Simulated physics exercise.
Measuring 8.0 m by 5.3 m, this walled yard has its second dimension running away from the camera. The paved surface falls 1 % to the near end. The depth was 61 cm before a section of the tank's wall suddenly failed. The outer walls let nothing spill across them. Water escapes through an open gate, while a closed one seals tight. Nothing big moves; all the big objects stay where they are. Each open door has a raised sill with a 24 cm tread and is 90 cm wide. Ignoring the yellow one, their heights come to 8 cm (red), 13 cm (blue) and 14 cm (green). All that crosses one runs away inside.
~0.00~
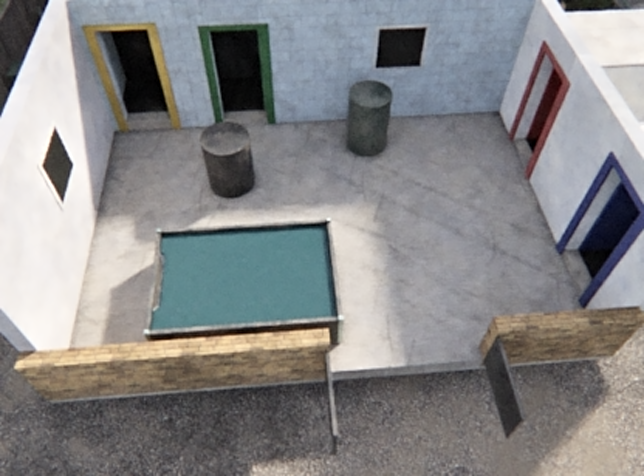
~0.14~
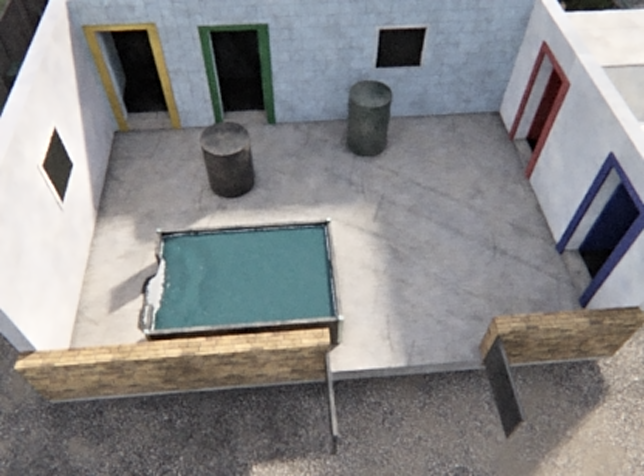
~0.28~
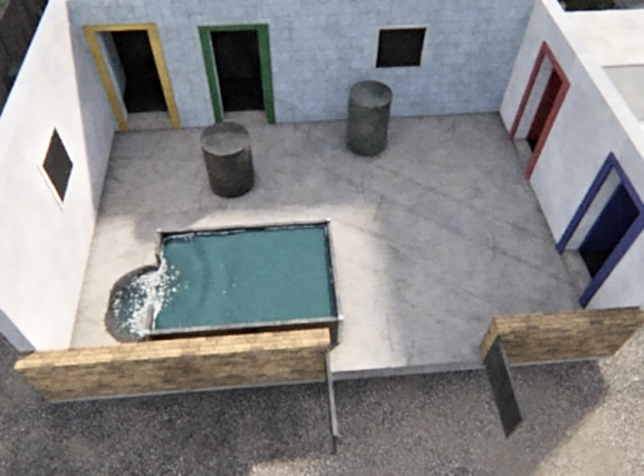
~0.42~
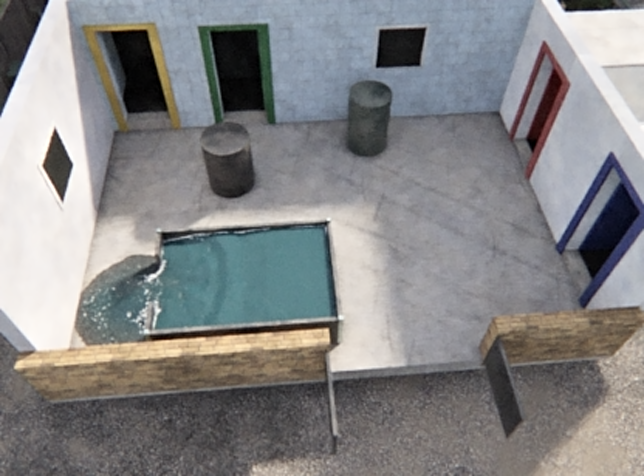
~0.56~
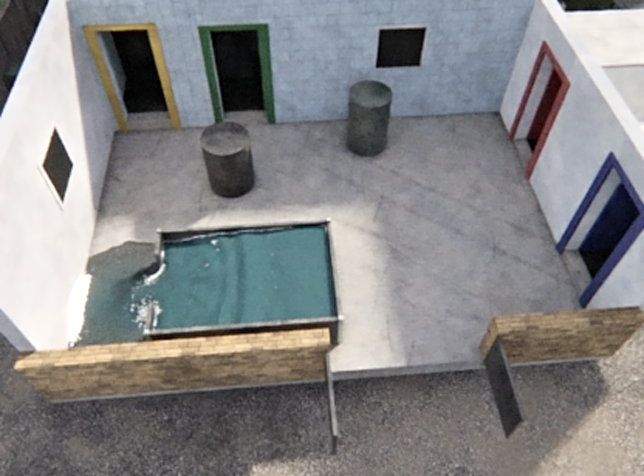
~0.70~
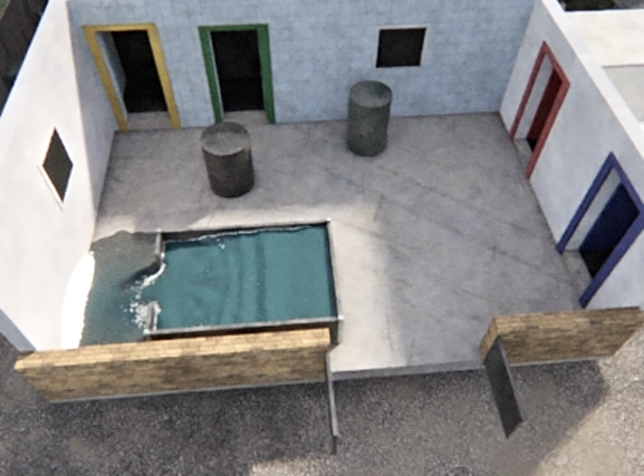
In a walled yard, water bursts from the tank's left side and spreads across the paving.
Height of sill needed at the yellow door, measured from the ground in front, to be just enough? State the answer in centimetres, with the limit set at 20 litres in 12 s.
Approximately 16 cm.
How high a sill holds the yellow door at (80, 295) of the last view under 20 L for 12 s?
Roughly 36 cm, give or take.
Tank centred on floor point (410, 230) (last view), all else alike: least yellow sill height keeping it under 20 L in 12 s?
In this case, 11.5 cm or so.
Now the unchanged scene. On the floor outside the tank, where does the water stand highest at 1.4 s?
About (64, 377).
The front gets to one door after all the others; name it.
The red one.
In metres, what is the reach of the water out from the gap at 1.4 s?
I make it some 3.2 m.
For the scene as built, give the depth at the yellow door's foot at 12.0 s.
Depth: Near 7.5 cm.
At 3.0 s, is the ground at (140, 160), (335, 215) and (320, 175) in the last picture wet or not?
In order: Soaked, untouched, untouched.
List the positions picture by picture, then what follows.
The first frame shows still water, 61 cm deep, in the tank at (245, 275); the yellow door at (139, 88) is dry.
In the second frame, the gap is at (162, 294), the front 0.3 m out at (145, 327); the back of the tank holds 61 cm.
In the third frame, water pours out at (163, 296) and has run 0.8 m, to (111, 319); about 10 cm deep outside, 61 cm at the back.
In the fourth frame, the front is at (79, 321), 1.3 m from the gap at (163, 296); 1.7 m2 of floor is wet, 61 cm left at the back.
In the fifth frame, water pours out at (163, 296) and has run 1.4 m, to (87, 264); about 6 cm deep outside, 61 cm at the back.
In the sixth frame, the front is at (91, 247), 1.6 m from the gap at (163, 296); 2.9 m2 of floor is wet, 61 cm left at the back; 2.9 m in a straight line remain to the yellow door at (139, 88).
After 1.4 s water covers 10 % of the floor, deepest (48 cm) near (64, 377); it has not reached the yellow door.
After 3.0 s water covers 30 % of the floor, deepest (38 cm) near (64, 377); 19 cm at the yellow door, 0 litres in over its 23 cm sill.
After 12.0 s water covers 95 % of the floor, deepest (13 cm) near (64, 377); 8 cm at the yellow door, 0 litres in over its 23 cm sill.
At the yellow door as built, the water arrived by 2.2 s and peaked near 22 cm at 3.4 s.
Run again over the same 12 s with other heights there, 51 litres in over 13.5 cm, 7 litres over 18 cm. The limit of 20 litres is kept from about 16 cm up.
